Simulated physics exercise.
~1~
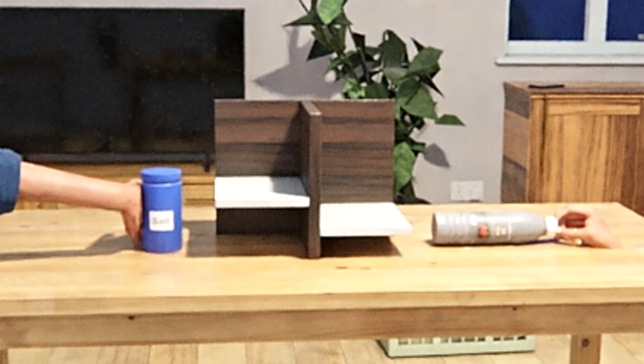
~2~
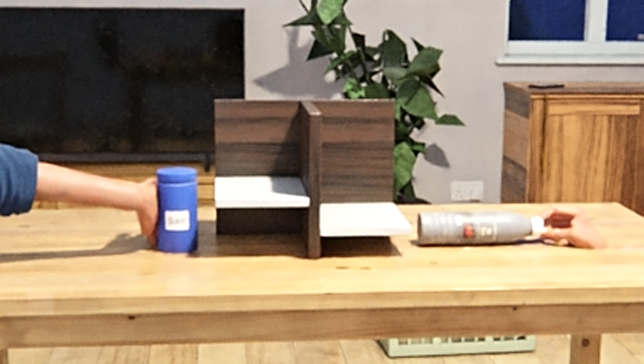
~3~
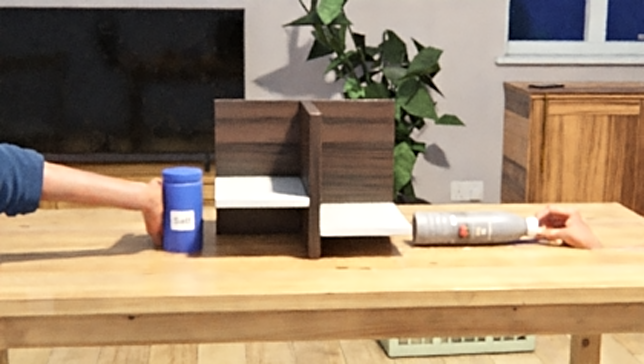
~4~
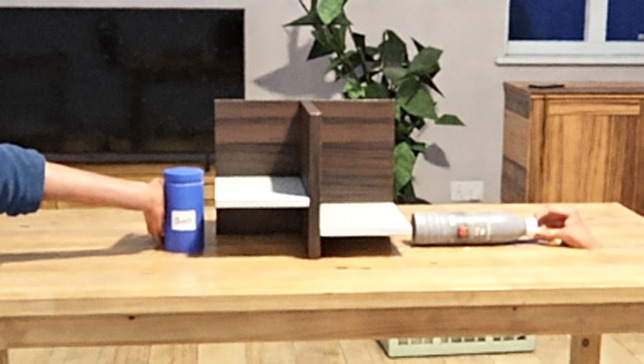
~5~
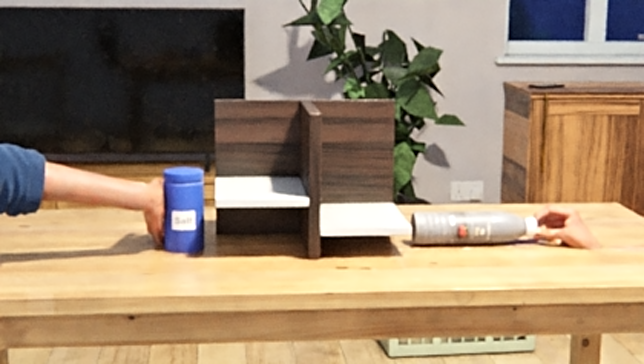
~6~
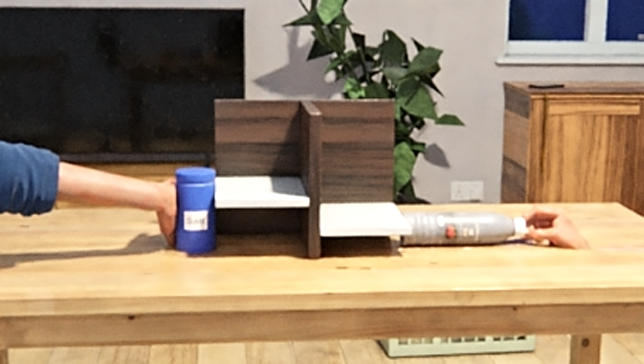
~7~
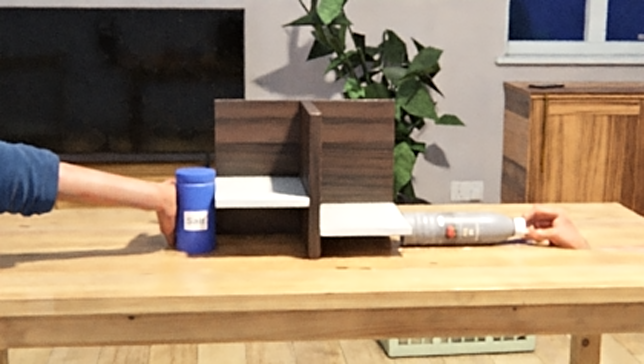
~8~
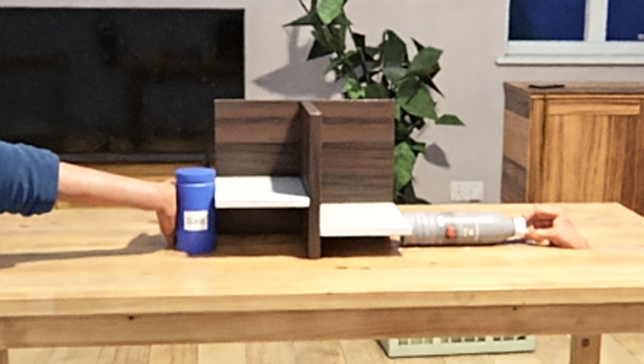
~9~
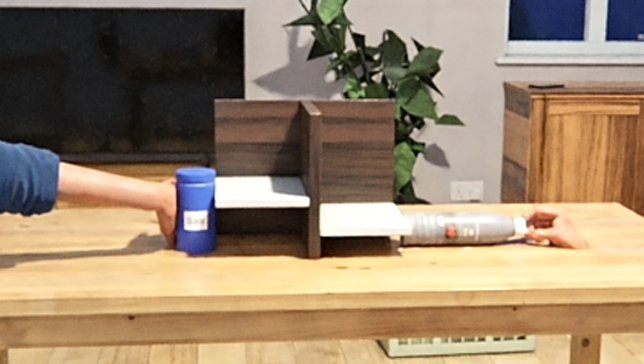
The video shows a two-sided shelf on a table as one hand slides an upright blue jar right and another slides a grey bottle on its side left. Both stop at the shelf's outer edges and stay there, still held, without going inside.
